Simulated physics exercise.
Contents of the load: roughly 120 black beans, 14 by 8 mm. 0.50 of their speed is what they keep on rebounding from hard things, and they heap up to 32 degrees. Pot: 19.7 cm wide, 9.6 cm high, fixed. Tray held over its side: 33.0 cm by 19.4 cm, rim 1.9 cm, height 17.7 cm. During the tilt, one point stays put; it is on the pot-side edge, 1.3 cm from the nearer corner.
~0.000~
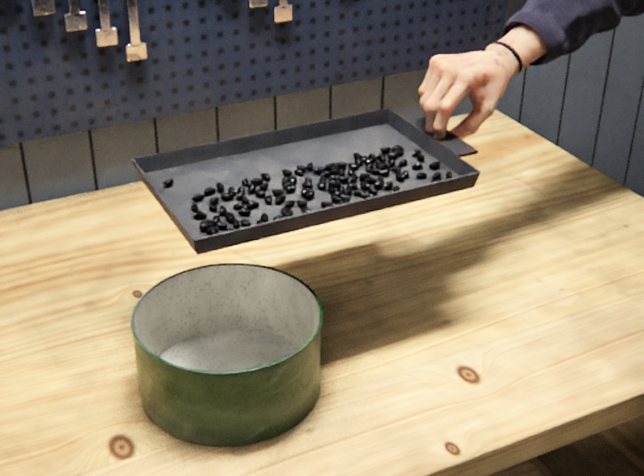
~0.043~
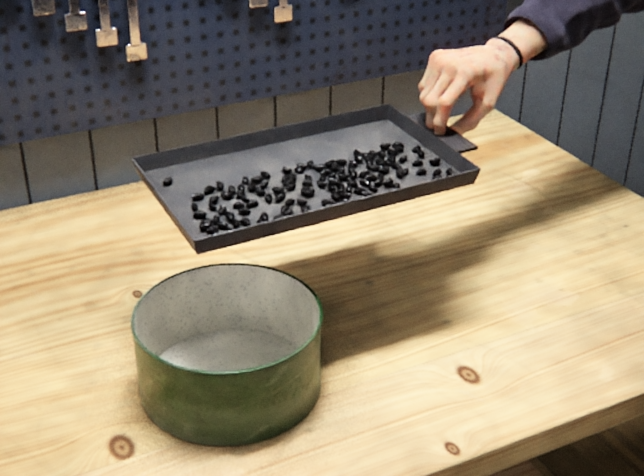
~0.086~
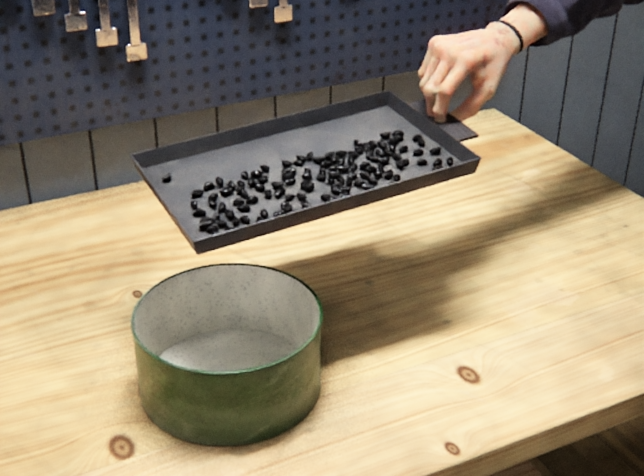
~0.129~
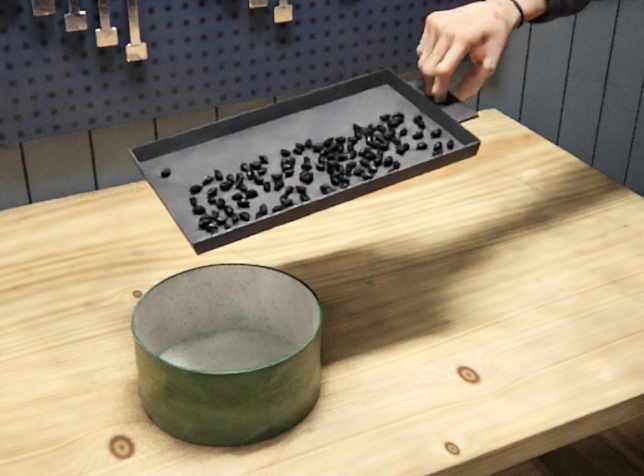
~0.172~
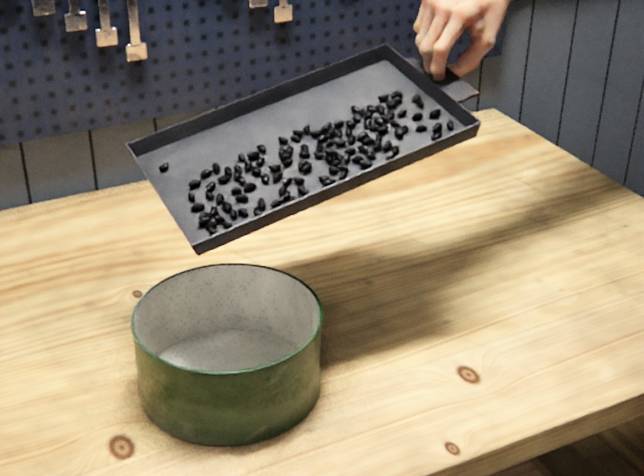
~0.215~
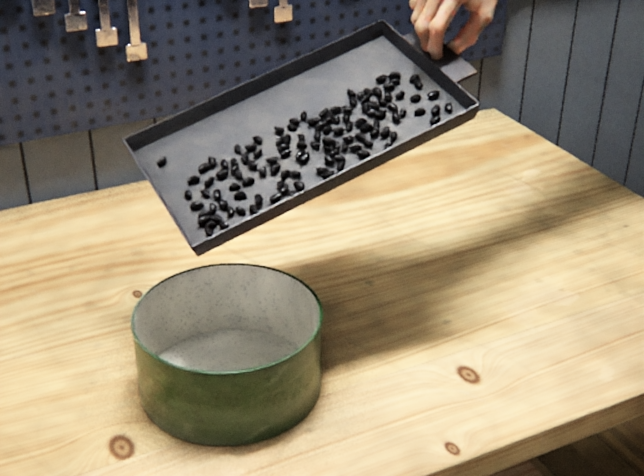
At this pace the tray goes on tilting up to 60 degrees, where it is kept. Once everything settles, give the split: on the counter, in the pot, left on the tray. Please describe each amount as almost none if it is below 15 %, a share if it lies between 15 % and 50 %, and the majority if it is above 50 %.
Counter - a share, pot - a share, left on the tray - a share.
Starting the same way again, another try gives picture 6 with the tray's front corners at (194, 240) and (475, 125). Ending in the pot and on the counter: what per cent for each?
Final per cent - pot 25, counter 15.
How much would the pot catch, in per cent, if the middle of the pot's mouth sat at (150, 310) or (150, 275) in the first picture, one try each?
55 % and 5 %.
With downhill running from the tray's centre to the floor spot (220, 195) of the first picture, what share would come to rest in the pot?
Roughly 5 percent of them.
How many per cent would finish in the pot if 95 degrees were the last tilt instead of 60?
That would be around 60 percent.
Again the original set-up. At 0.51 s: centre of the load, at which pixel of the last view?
The middle of the load should be at about (245, 173) by then.
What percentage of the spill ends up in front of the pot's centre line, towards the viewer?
Roughly 70 per cent.
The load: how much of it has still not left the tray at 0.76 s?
Around 60 percent of it.
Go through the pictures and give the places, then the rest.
The first picture shows tray tilt 0 degrees, front corners at (197, 237) and (475, 171); middle of the pieces at (321, 187); pot at (227, 313).
The second picture shows tray tilt 1 degrees, front corners at (197, 237) and (475, 168); middle of the pieces at (321, 184).
The third picture shows tray tilt 4 degrees, front corners at (196, 238) and (476, 157), lowest corner left front; middle of the pieces at (321, 178).
The fourth picture shows tray tilt 8 degrees, front corners at (195, 239) and (476, 140), lowest corner left front; middle of the pieces at (320, 167).
The fifth picture shows tray tilt 14 degrees, front corners at (194, 241) and (476, 121), lowest corner left front; middle of the pieces at (318, 155).
The sixth picture shows tray tilt 19 degrees, front corners at (193, 243) and (474, 103), lowest corner left front; middle of the pieces at (315, 145); pot at (227, 313). The tray's pace is about 125 degrees a second.
Then, at 0.39 s, tilt 40 degrees; the tray holds 100 %, the pot 0 %.
Then, at 0.51 s, tilt 55 degrees; the tray holds 100 %, the pot 0 %.
After 0.76 s, tilt 60 degrees; the tray holds 60 %, the pot 10 %.
By 2.3 s all is still; counter 25 %, pot 40 %, tray 35 %.
